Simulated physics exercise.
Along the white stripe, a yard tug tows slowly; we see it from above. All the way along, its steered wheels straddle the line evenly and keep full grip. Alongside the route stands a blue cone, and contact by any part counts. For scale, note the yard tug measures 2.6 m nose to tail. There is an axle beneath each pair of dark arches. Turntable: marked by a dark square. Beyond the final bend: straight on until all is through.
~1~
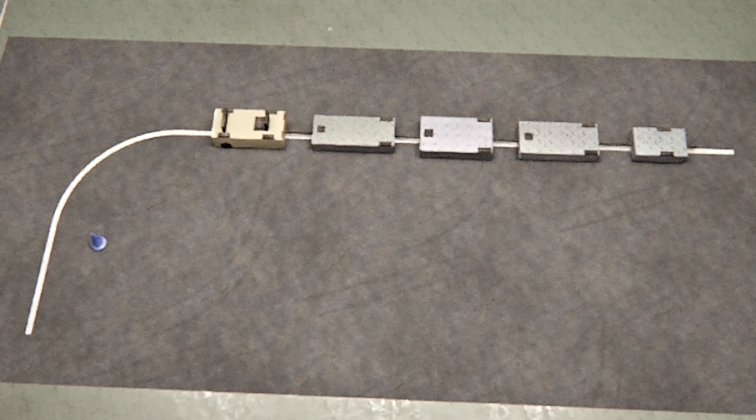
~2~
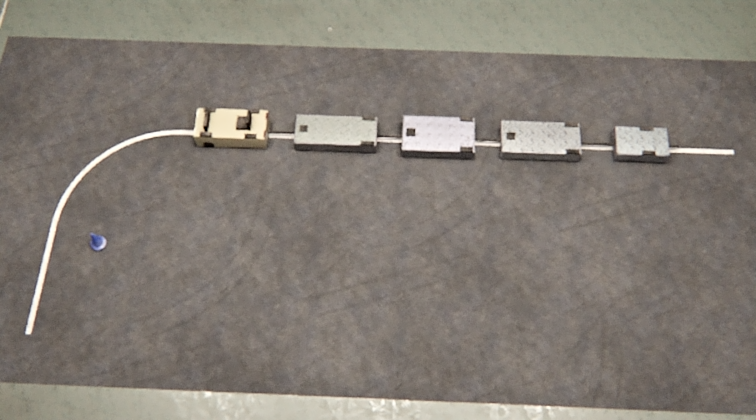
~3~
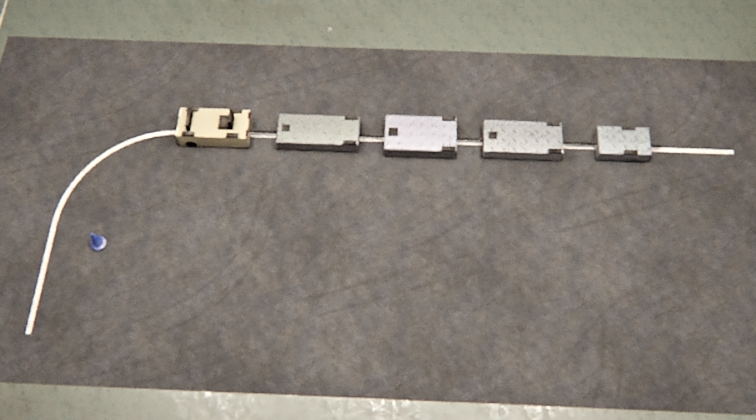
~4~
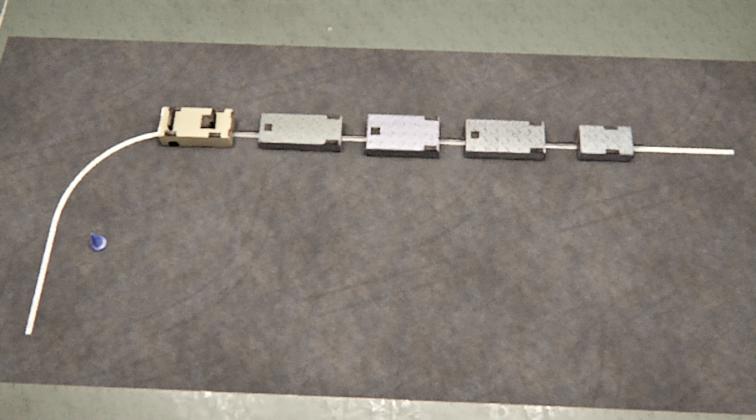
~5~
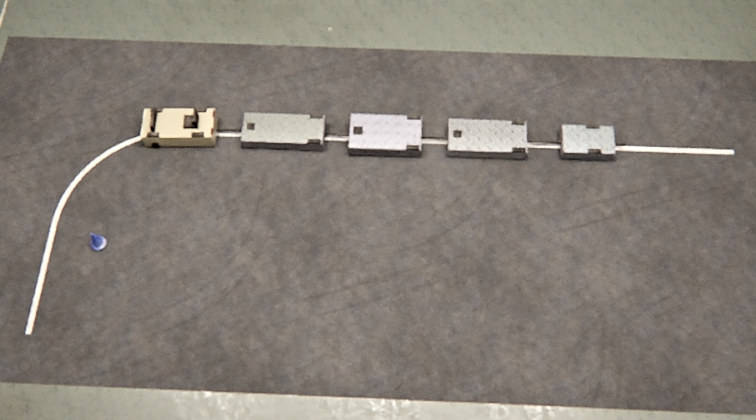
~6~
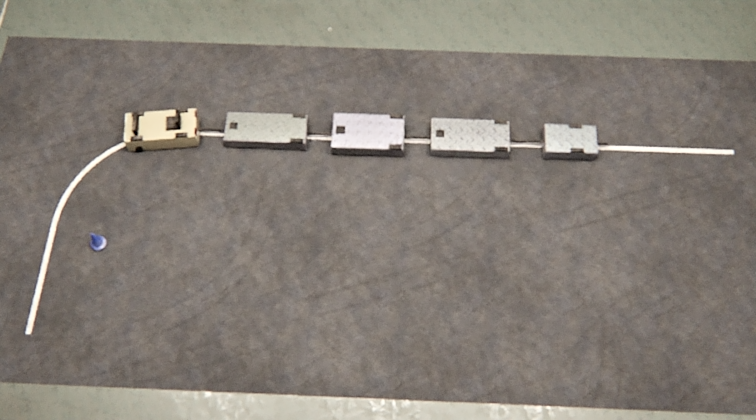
We see, from above, a tan yard tug slowly towing four grey trailers leftward along a white stripe on a dark surface, then starting to turn slightly at the curve, while a small blue cone stands beside the route.
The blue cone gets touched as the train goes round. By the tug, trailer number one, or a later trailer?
Answer: A rear trailer.
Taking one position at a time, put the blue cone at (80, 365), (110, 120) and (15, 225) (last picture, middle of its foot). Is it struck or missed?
In the first spot it is left alone, in the second left alone, and in the third left alone.
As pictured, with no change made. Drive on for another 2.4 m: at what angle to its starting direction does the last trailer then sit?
Around 0 degrees.
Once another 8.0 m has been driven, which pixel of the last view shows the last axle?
The axle is about at (383, 131).
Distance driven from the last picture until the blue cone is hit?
Contact happens once about 12.0 m more has been driven.
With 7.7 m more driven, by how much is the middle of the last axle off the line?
I'd put the gap at around 5 cm.
9.0 m further on, the last axle is at (360, 131) of the last picture, on the line.
12.4 m further on, the last axle is at (281, 132) of the last picture, 20 cm off the line; the second trailer has hit blue.
27.0 m further on, the last axle is at (11, 407) of the last picture, 30 cm off the line; 1 of 1 struck in all.
